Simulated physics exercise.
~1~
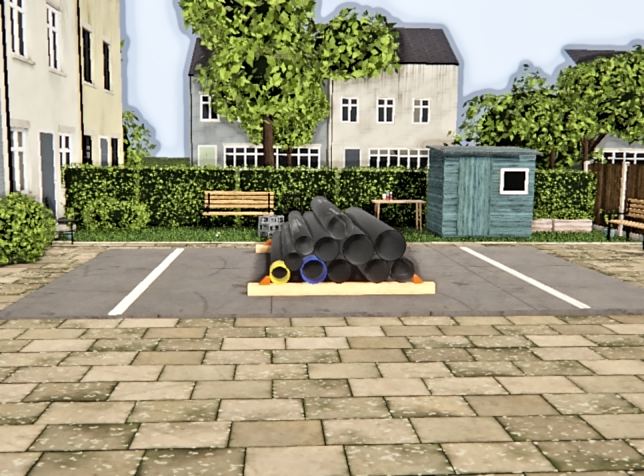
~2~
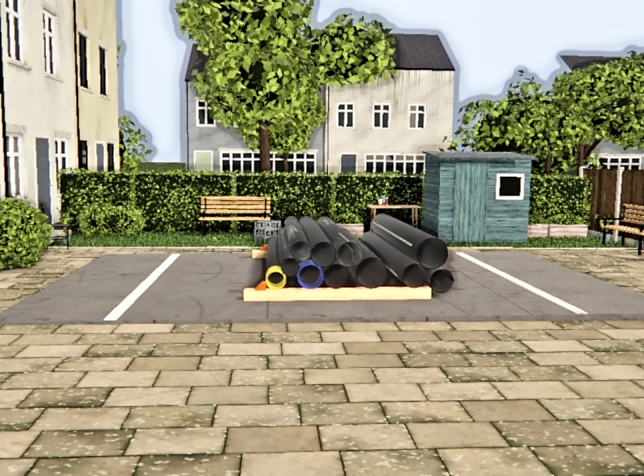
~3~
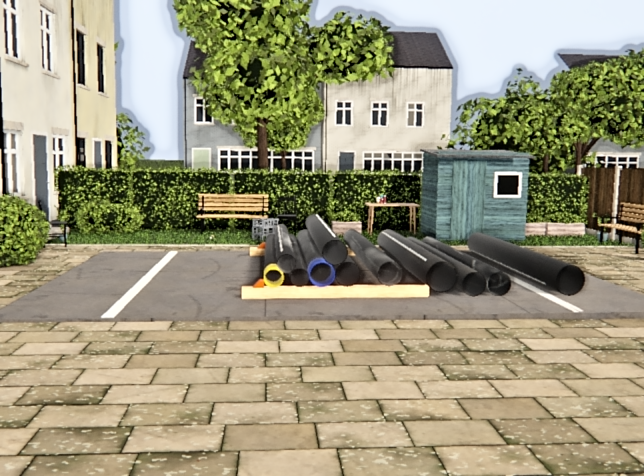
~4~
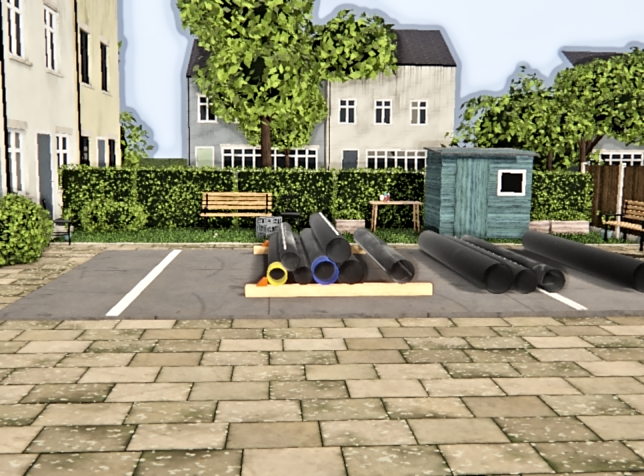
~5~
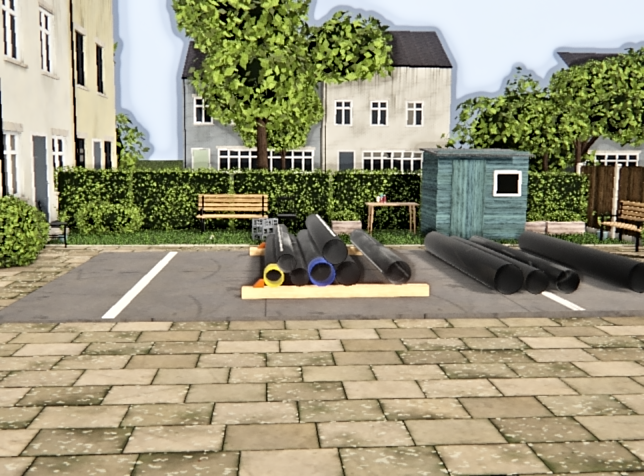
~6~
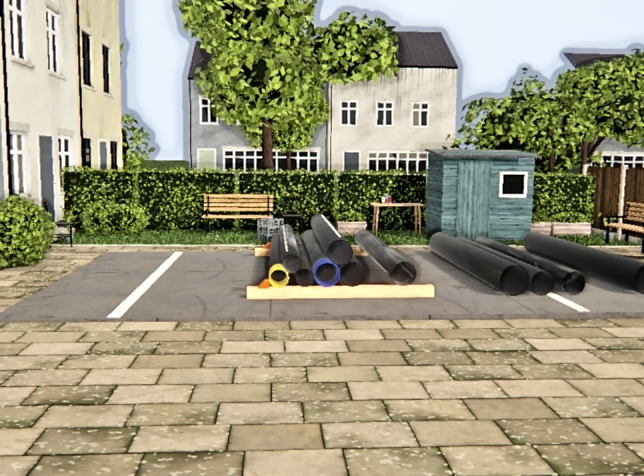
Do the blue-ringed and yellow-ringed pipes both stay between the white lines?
Yes, both stay between the white lines, with the blue-ringed and yellow-ringed pipes still in the small pile left on the base.
